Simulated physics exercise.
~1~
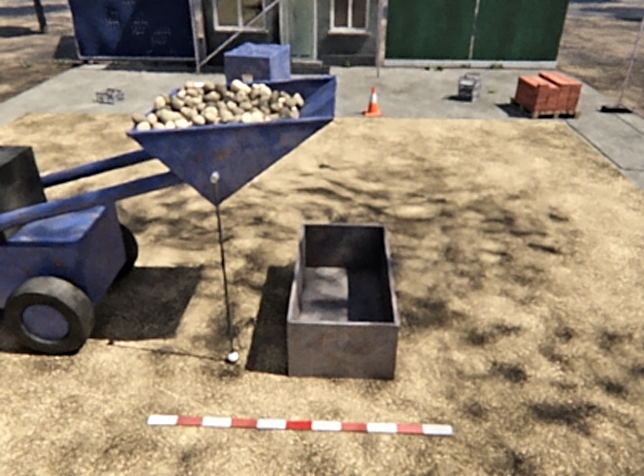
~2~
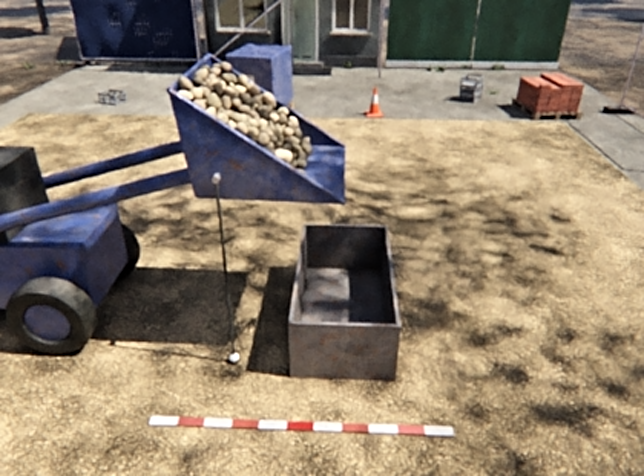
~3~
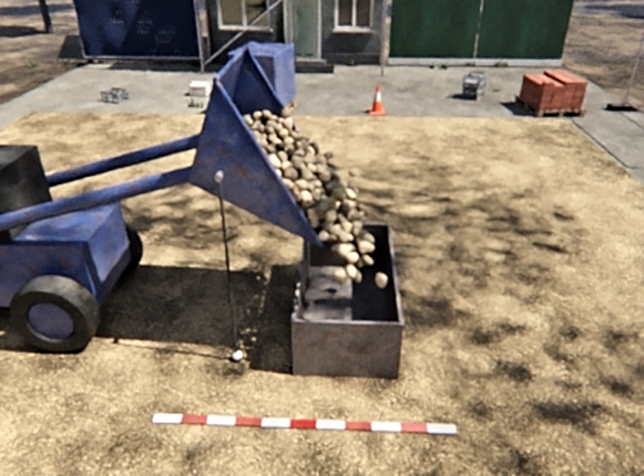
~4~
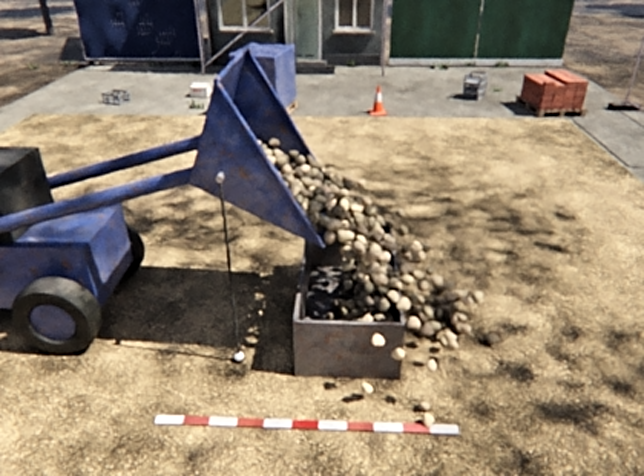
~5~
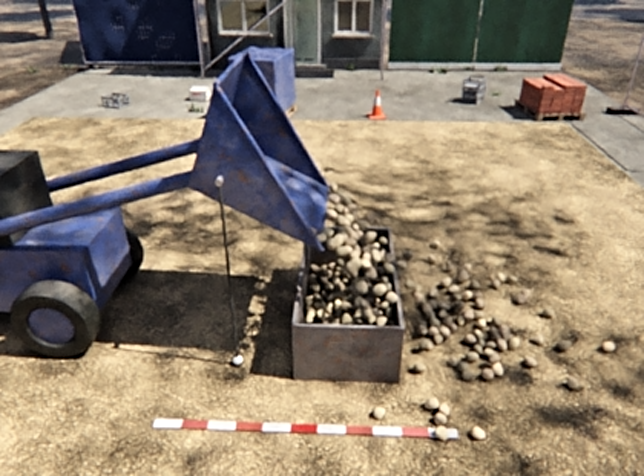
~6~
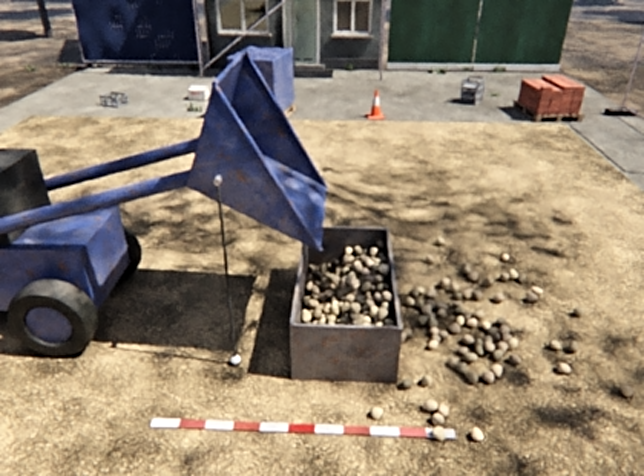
To begin with, a blue loader on the left holds a steel bucket heaped with pale, rounded stones above and to the left of an open grey bin on sandy ground. The bucket tips forward to the right, and the stones shift toward its lower edge. As it tilts more steeply, they slide out and begin dropping into the bin. The bucket then holds still while the stones keep pouring, some spilling past the bin's right side and front. Finally the bucket is empty, most of the stones lie in the bin, and the rest are scattered on the ground, mainly to the right.
